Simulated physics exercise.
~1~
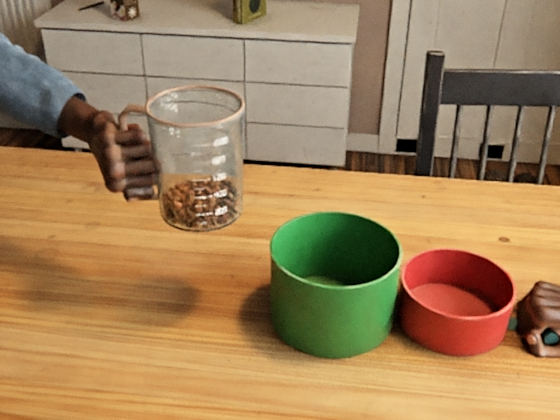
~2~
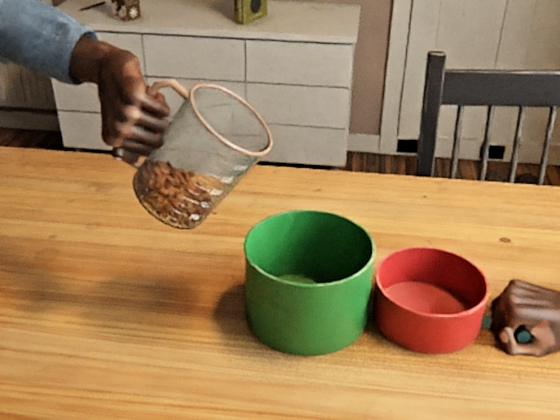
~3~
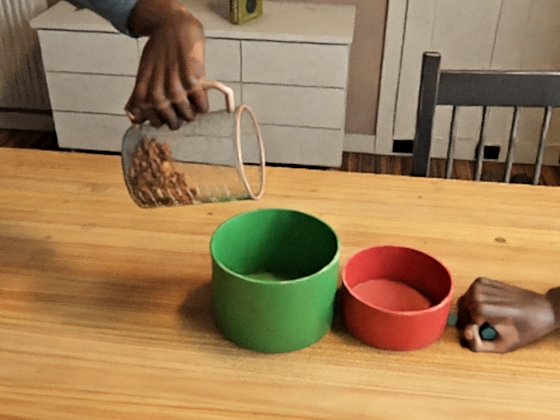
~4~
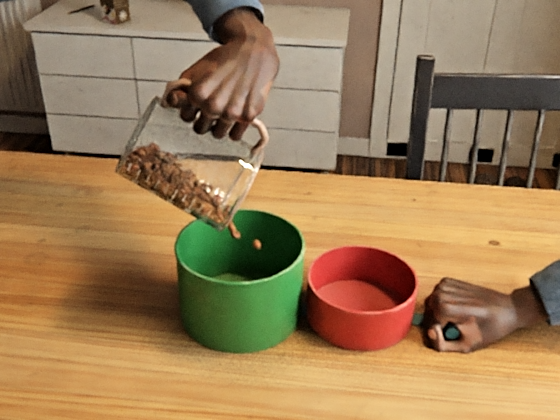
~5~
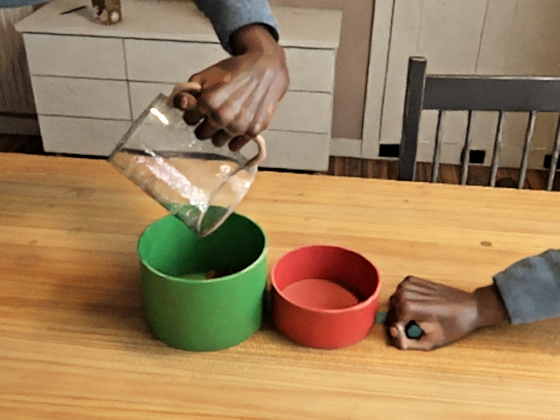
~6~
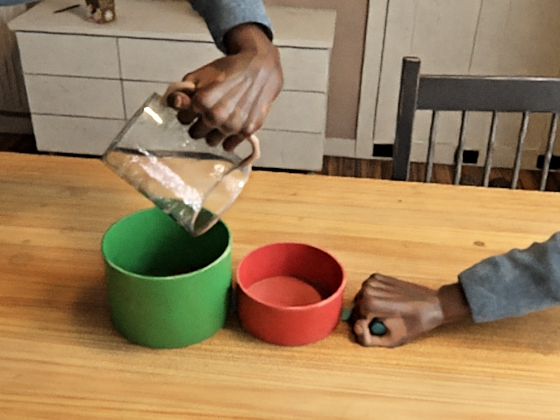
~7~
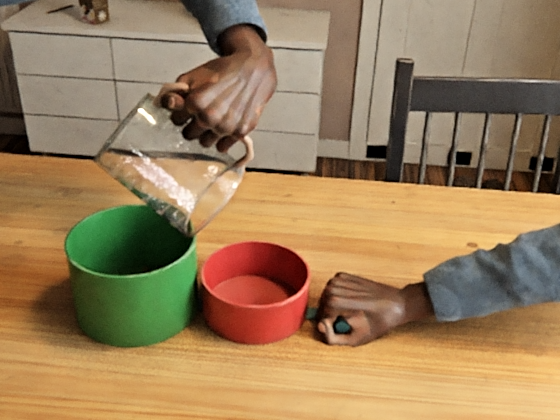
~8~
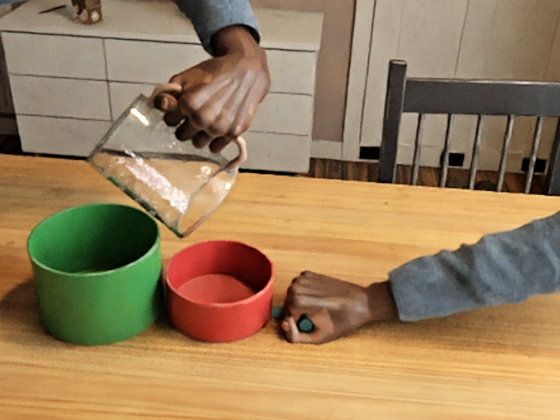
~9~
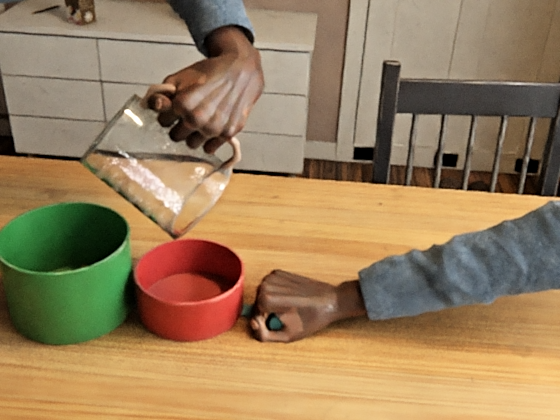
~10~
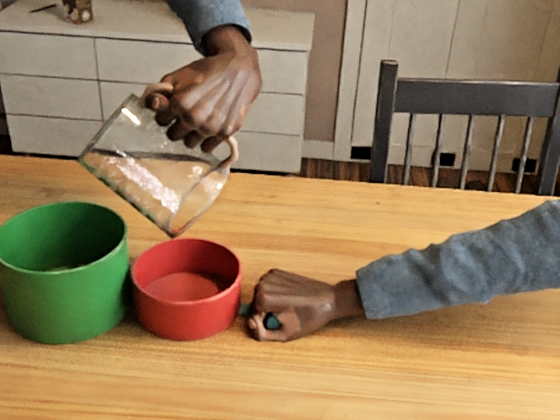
On a wooden table seen from slightly above, with a pale chest of drawers and a dark chair behind it, a green pot stands beside a smaller red one. One hand holds a clear jug of brown kibble above the table at left, while another rests by the red pot. The jug tips over as the hand by the red pot draws both pots steadily left. Kibble spills into the green pot until the jug is empty. The pots slide on and stop at the left, the jug still tilted above the empty red pot.
